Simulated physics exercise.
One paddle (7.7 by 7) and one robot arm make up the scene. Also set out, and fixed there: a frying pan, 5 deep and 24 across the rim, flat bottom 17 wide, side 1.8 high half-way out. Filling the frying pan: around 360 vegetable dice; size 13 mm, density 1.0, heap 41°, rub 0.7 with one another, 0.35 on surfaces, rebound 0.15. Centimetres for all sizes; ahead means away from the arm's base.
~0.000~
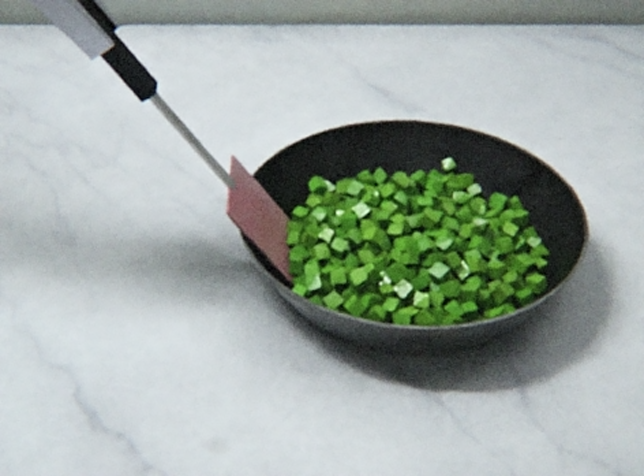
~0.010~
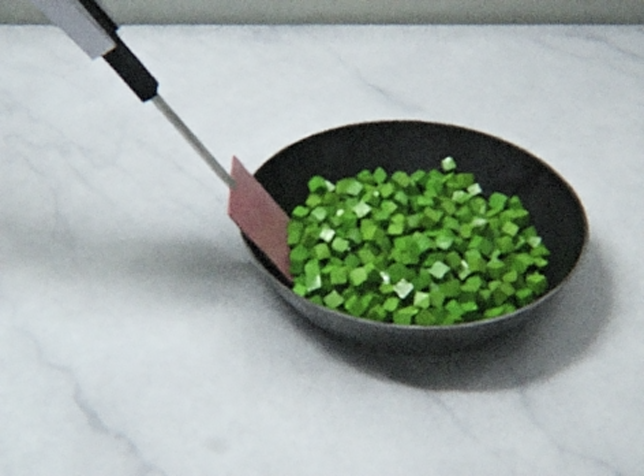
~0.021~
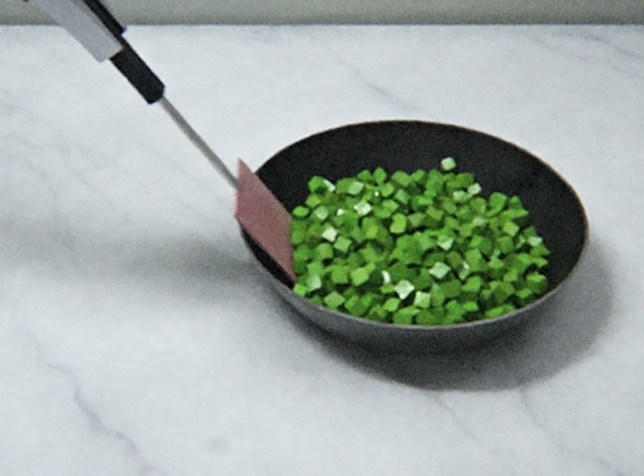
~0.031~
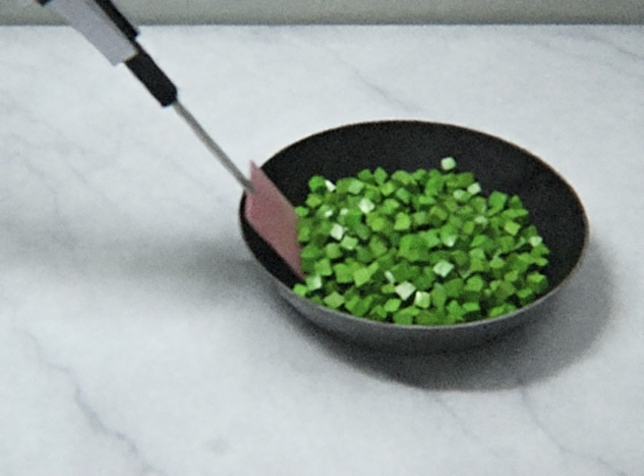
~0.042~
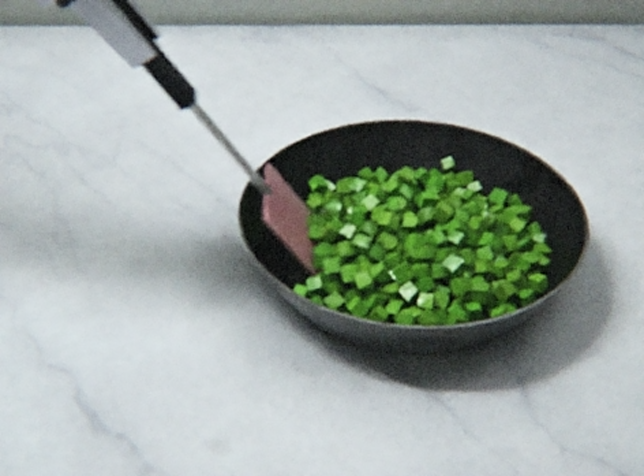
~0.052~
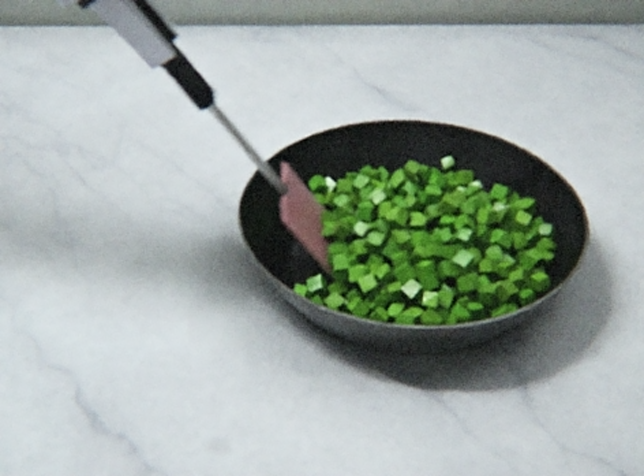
A robot arm slides a pink paddle rightward through green vegetable dice in a dark frying pan.
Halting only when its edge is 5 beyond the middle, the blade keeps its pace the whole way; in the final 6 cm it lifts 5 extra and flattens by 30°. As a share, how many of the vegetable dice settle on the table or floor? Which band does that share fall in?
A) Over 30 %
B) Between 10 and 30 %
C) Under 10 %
B.
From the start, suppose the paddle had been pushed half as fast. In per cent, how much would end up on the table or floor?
Then about 0 per cent.
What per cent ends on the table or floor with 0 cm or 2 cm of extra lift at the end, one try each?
I'd say close to 5 percent for the first and close to 5 percent for the second.
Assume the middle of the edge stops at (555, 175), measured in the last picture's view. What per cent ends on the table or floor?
Something near 40 in a hundred.
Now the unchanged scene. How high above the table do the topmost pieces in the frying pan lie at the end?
It reaches about 6.0 cm.
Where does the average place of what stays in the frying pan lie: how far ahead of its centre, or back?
It sits some 3.5 centimetres ahead of centre.
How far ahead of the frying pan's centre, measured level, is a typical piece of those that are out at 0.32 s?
That distance is around 20 cm.
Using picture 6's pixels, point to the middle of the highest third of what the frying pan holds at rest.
Around (512, 233).
After 0.08 s, sloping 55°, highest piece 6 above the table; 364 in the frying pan.
After 0.10 s, sloping 45°, highest piece 7 above the table; 364 in the frying pan.
After 0.32 s, sloping 26°, highest piece 8 above the table; 293 in the frying pan, 46 on the table or floor, 25 on the blade or in flight.
After 1.37 s, sloping 26°, highest piece 6 above the table; 293 in the frying pan, 71 on the table or floor.
In the end, 293 in the frying pan, 71 on the table or floor. That is 20 % on the table or floor.
